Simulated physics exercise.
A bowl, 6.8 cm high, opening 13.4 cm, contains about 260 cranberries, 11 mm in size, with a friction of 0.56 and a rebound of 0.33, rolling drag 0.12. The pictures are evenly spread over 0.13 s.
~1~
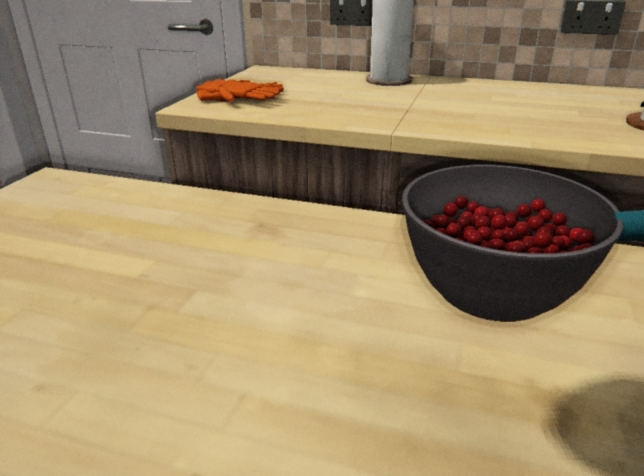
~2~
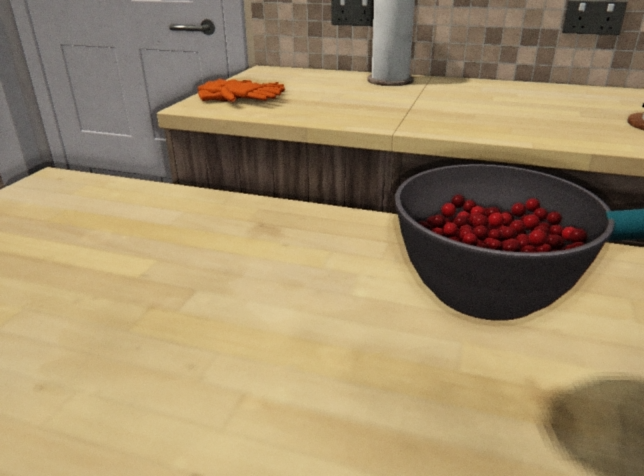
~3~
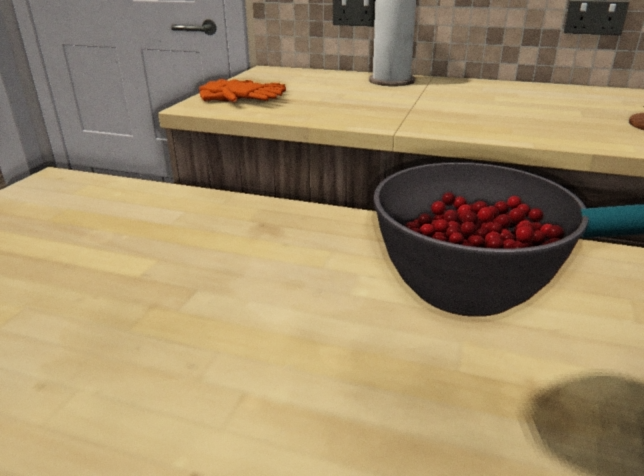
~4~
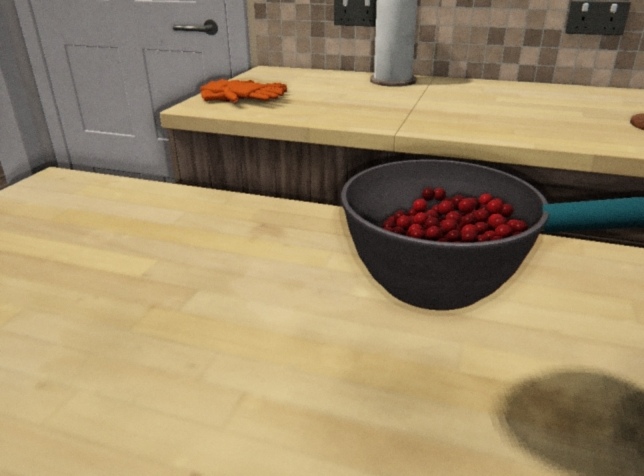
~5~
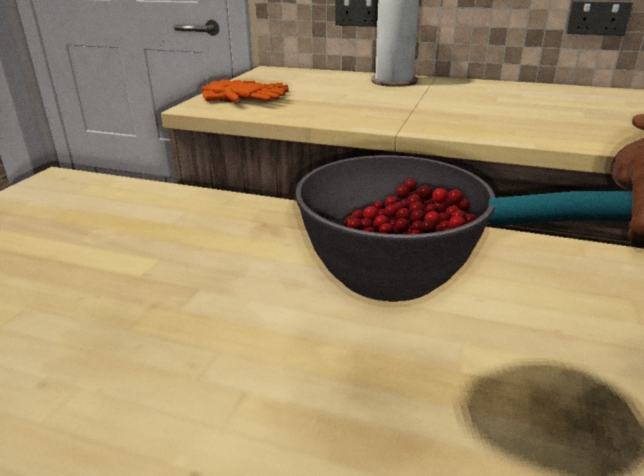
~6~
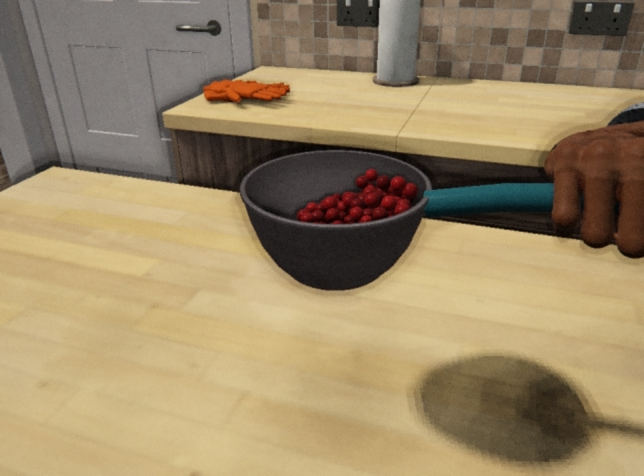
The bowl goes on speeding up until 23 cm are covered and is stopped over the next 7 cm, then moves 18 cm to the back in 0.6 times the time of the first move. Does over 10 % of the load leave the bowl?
Lost: Over.
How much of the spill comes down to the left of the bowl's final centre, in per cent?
Some 60 per cent.
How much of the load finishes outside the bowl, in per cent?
Roughly 50 per cent.
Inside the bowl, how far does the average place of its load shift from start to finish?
About 1.0 cm.
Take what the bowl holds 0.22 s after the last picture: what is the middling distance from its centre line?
Some 3.0 cm.
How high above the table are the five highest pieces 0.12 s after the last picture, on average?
Some 25 cm.
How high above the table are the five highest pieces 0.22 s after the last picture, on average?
Roughly 35 cm.
Then, 0.12 s after the last picture, tilt 0 degrees; bowl 100 %; middle of all pieces near (110, 177).
Then, 0.22 s after the last picture, tilt 0 degrees; bowl 70 %, in the air 30 %; middle of all pieces near (186, 111).
Then, 0.31 s after the last picture, tilt 0 degrees; bowl 55 %, in the air 45 %; middle of all pieces near (214, 101).
Then, 0.39 s after the last picture, tilt 0 degrees; bowl 50 %, fallen left of where it stops 5 %, in the air 45 %; middle of all pieces near (225, 128).
In the end, fallen behind where it stops 25 %, fallen in front of where it stops 5 %, bowl 50 %, fallen left of where it stops 20 %.
